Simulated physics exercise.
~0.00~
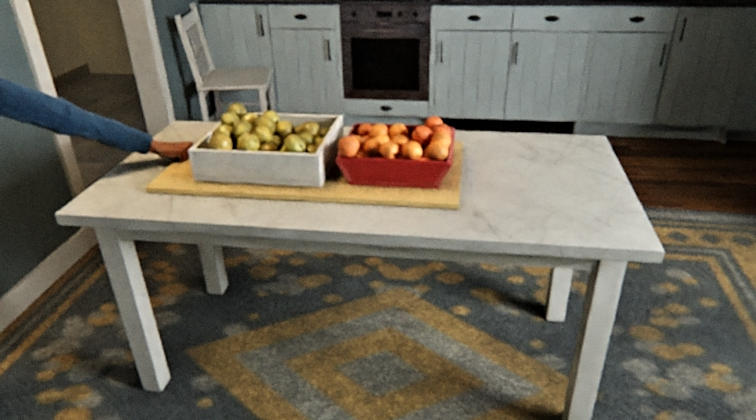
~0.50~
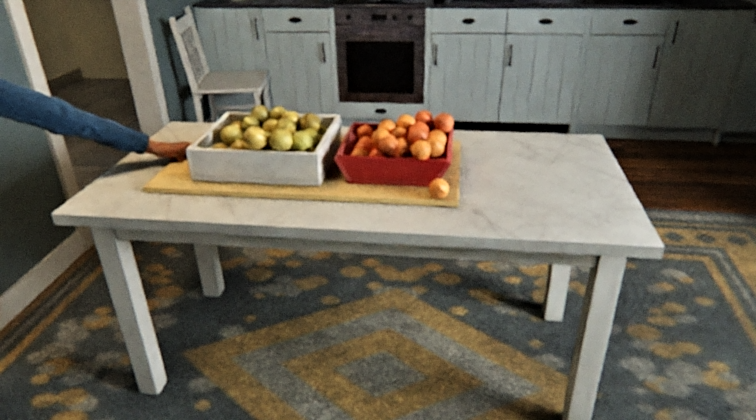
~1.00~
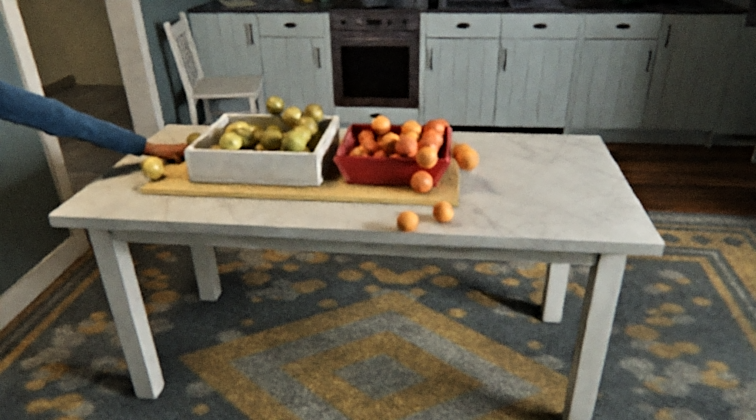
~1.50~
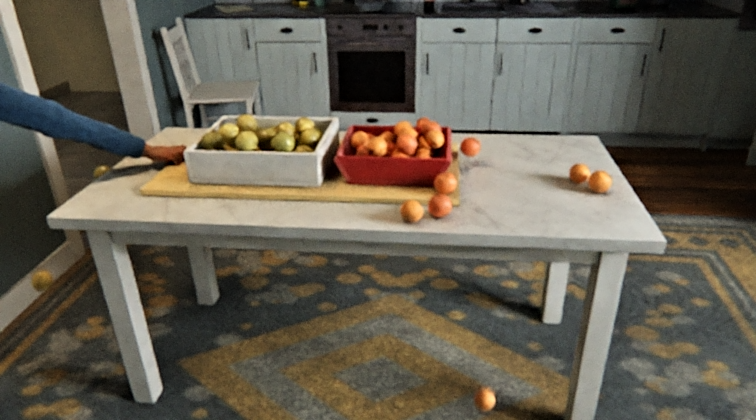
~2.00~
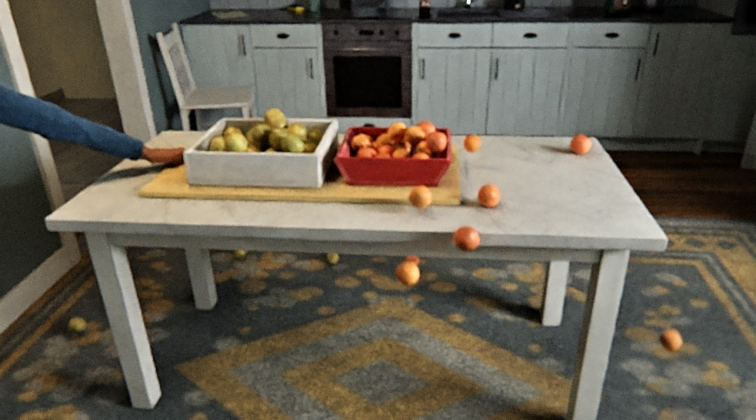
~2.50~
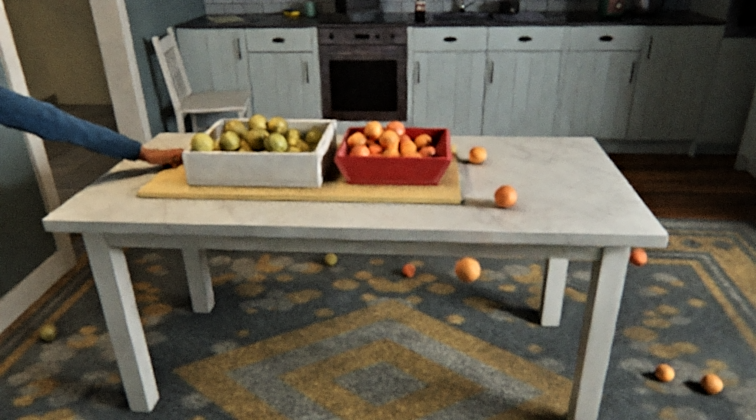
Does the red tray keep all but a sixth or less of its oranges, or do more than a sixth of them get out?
More than a sixth of the oranges get out of the red tray, with several ending up on the floor, though a good pile stays inside.
